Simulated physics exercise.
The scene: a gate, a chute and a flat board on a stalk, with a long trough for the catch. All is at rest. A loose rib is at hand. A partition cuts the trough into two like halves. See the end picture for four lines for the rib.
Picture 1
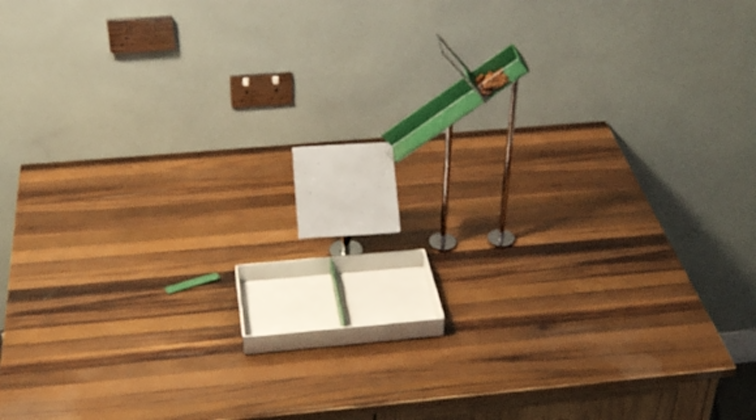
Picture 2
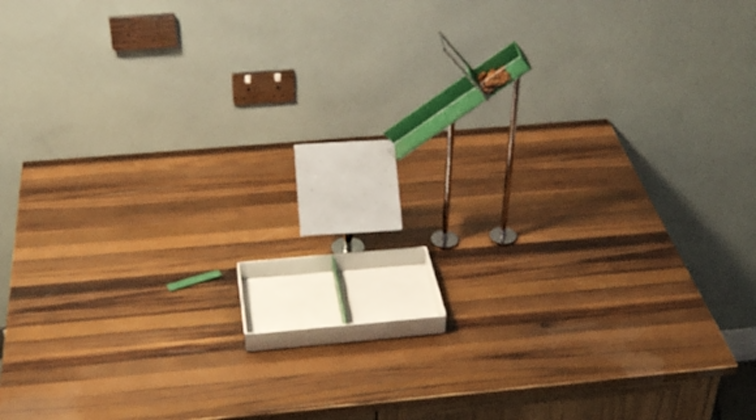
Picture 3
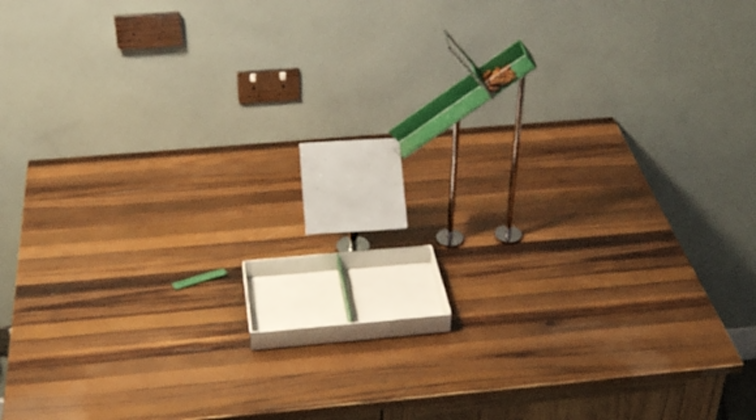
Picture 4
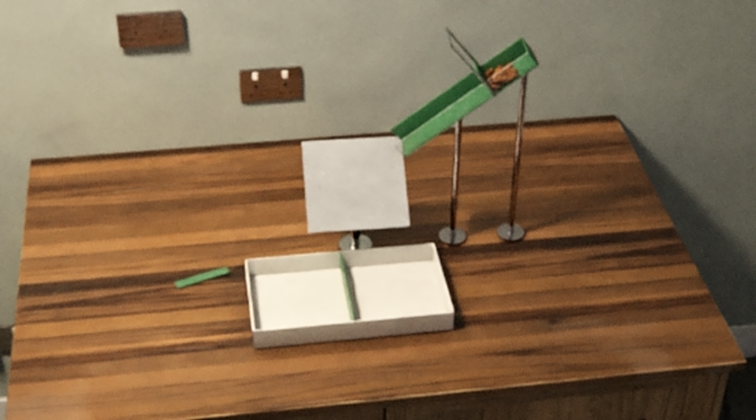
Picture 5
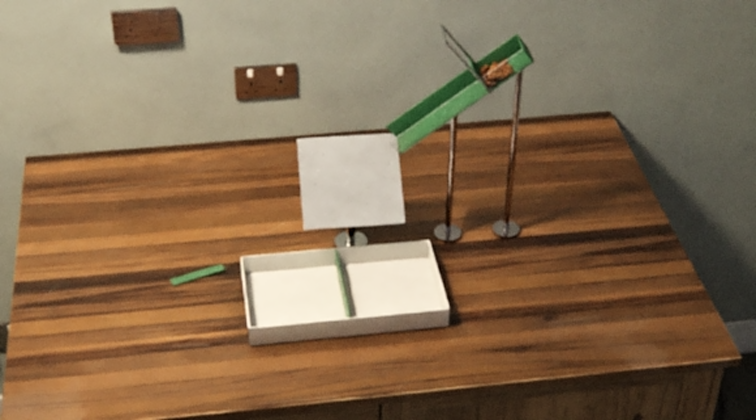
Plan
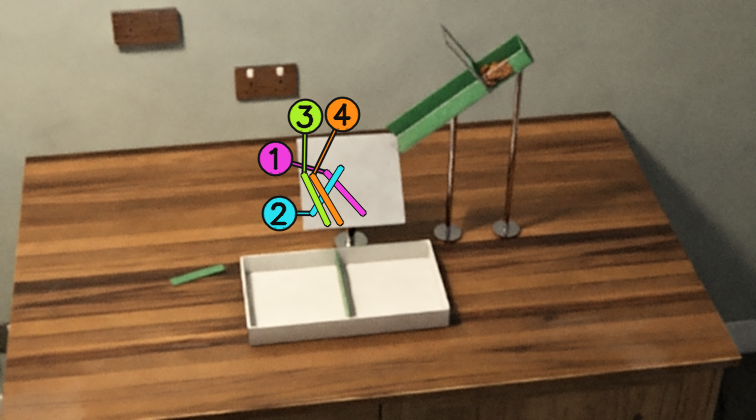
Only the camera moves, looking down from the front at a striped brown wooden table against a grey wall. A green chute on two thin stands slopes down leftward, holding orange-brown pieces behind a gate, above a tilted white board, a white trough with a green partition, and a loose green strip at left. The view drifts slightly left and down, then slightly back right, while every object stays still.
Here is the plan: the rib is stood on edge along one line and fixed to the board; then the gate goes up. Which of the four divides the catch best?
Choose 3.
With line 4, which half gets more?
More lands on the right.
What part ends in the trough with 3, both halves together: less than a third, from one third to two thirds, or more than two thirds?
Line 3 gives more than two thirds.
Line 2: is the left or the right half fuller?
The left half.
On the marked copy, line 1 from (326, 172) to (362, 213); line 2 from (340, 168) to (312, 213); line 3 from (304, 175) to (327, 223); line 4 from (312, 176) to (340, 222).
Choosing 1, of what is caught, a small share in the left half, all but a few in the right.
Choosing 2, of what is caught, the bulk in the left half, close to a quarter in the right.
Choosing 3, of what is caught, close to half in the left half, close to half in the right.
Choosing 4, of what is caught, a small share in the left half, the bulk in the right.
